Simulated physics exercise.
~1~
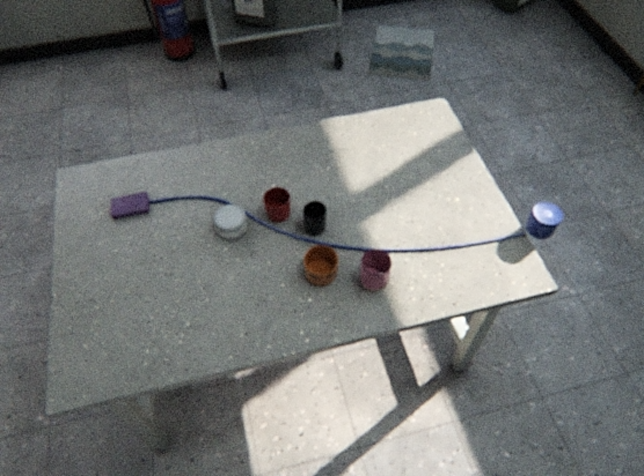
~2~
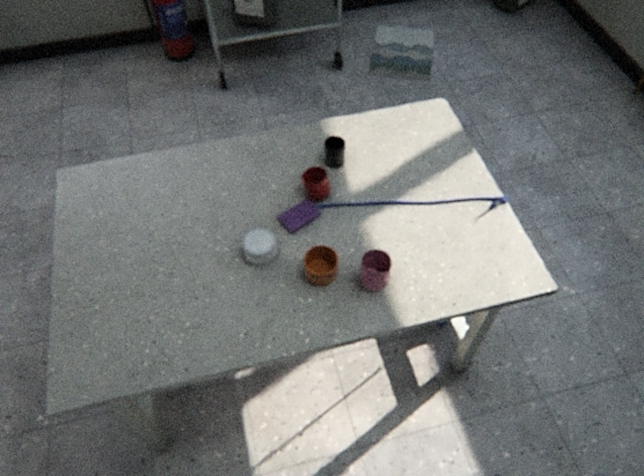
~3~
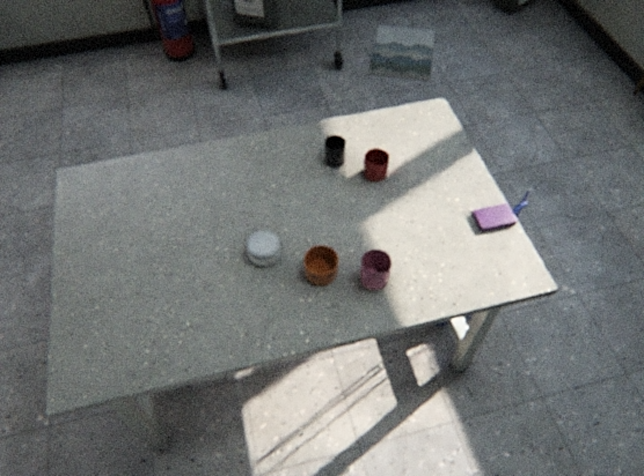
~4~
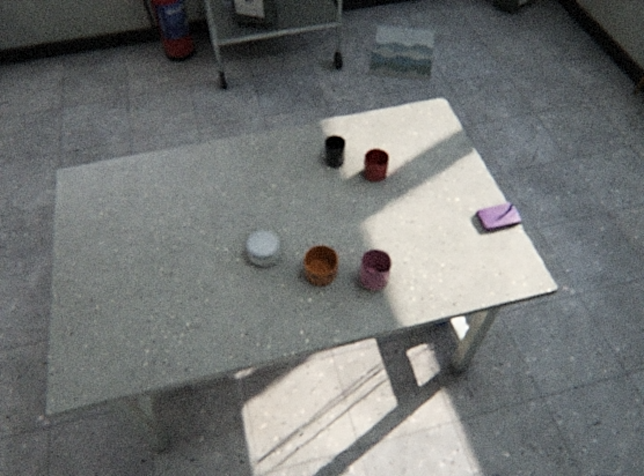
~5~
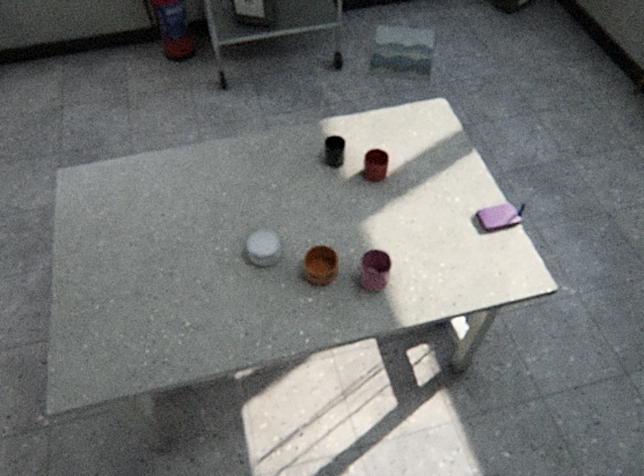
A falling blue speaker drags the purple phone rightward by its cable, shifting several nearby containers.
